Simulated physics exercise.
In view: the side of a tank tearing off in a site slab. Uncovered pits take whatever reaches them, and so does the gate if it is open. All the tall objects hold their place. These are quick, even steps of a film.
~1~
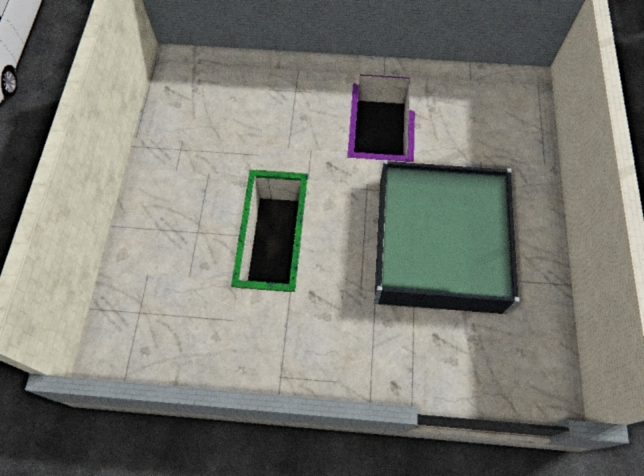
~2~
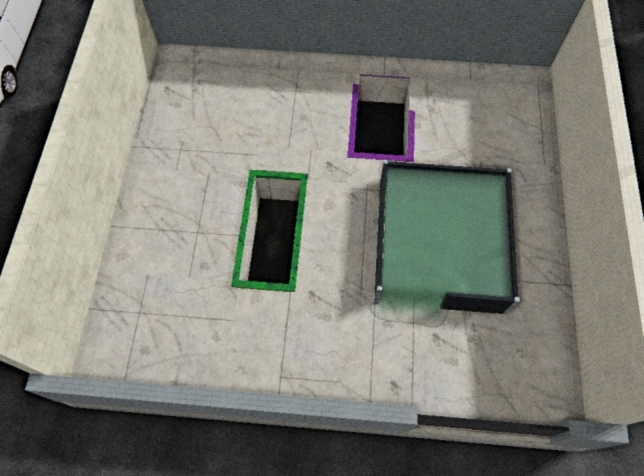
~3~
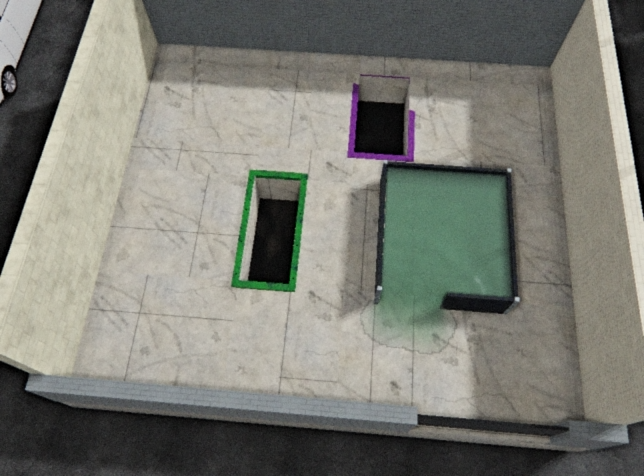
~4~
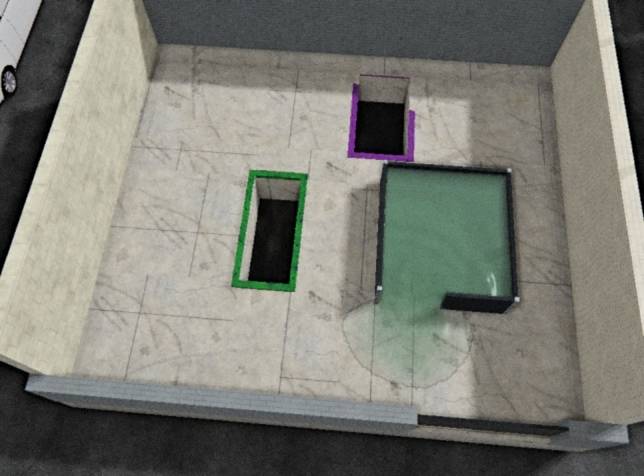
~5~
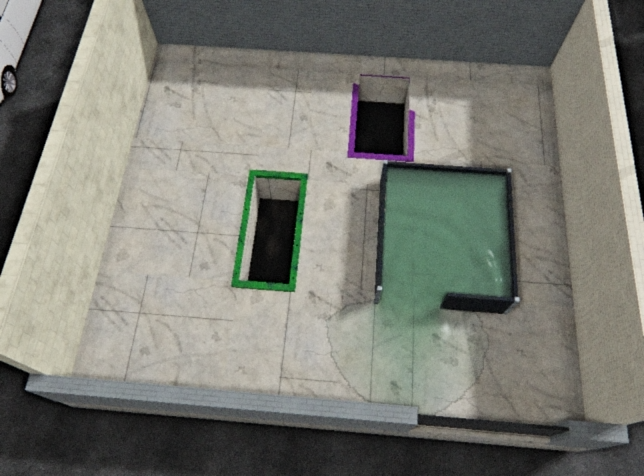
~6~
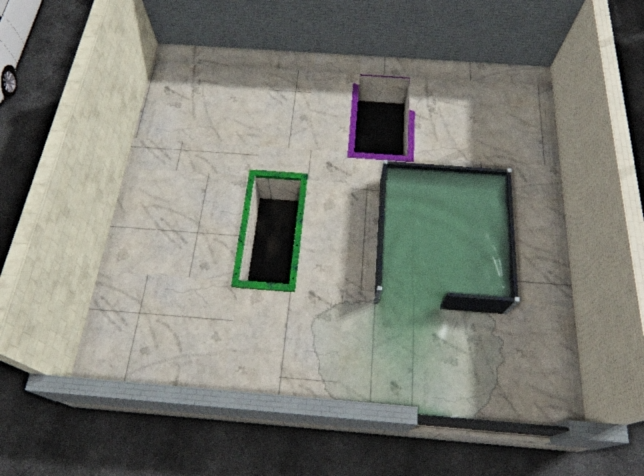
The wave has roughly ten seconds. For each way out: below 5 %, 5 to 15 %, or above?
The gate takes not even 5 %; the purple pit takes not even 5 %; the green pit takes not even 5 %.
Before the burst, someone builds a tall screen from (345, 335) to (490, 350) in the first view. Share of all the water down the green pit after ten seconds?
Roughly, in per cent: Green 10.
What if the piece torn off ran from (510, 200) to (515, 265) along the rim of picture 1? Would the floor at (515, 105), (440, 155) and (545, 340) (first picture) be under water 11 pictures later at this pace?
One after the other: Under water, not flooded, flooded.
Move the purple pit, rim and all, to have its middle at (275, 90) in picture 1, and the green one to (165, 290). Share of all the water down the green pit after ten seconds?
In per cent: Green 15.
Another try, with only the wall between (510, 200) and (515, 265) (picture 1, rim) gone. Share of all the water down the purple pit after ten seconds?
Roughly, in per cent: Purple 20.
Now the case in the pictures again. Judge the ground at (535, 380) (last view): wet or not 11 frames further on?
Verdict: Wet.
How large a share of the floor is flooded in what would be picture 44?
I make it 60 per cent.
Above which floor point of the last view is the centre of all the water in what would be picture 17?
Close to (416, 296).
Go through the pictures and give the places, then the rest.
In the first frame, still water in the water tank at (446, 229).
In the second frame, water pours out at (410, 300) and has run to (442, 314).
In the third frame, water pours out at (410, 300) and has run to (438, 346).
In the fourth frame, water pours out at (410, 300) and has run to (423, 383).
In the fifth frame, water pours out at (410, 300) and has run to a hidden place.
In the sixth frame, the front is at a hidden place, out from the gap at (410, 300).
A moment on, water covers 10 % of the floor; the gate 0 %, the purple pit 0 %, the green pit 0 %.
Next, water covers 20 % of the floor; the gate 0 %, the purple pit 0 %, the green pit 0 %.
Then, water covers 35 % of the floor; the gate 0 %, the purple pit 0 %, the green pit 0 %.
Later, water covers 60 % of the floor; the gate 0 %, the purple pit 0 %, the green pit 0 %.
In the end, water covers 85 % of the floor; the gate 0 %, the purple pit 3 %, the green pit 0 %.
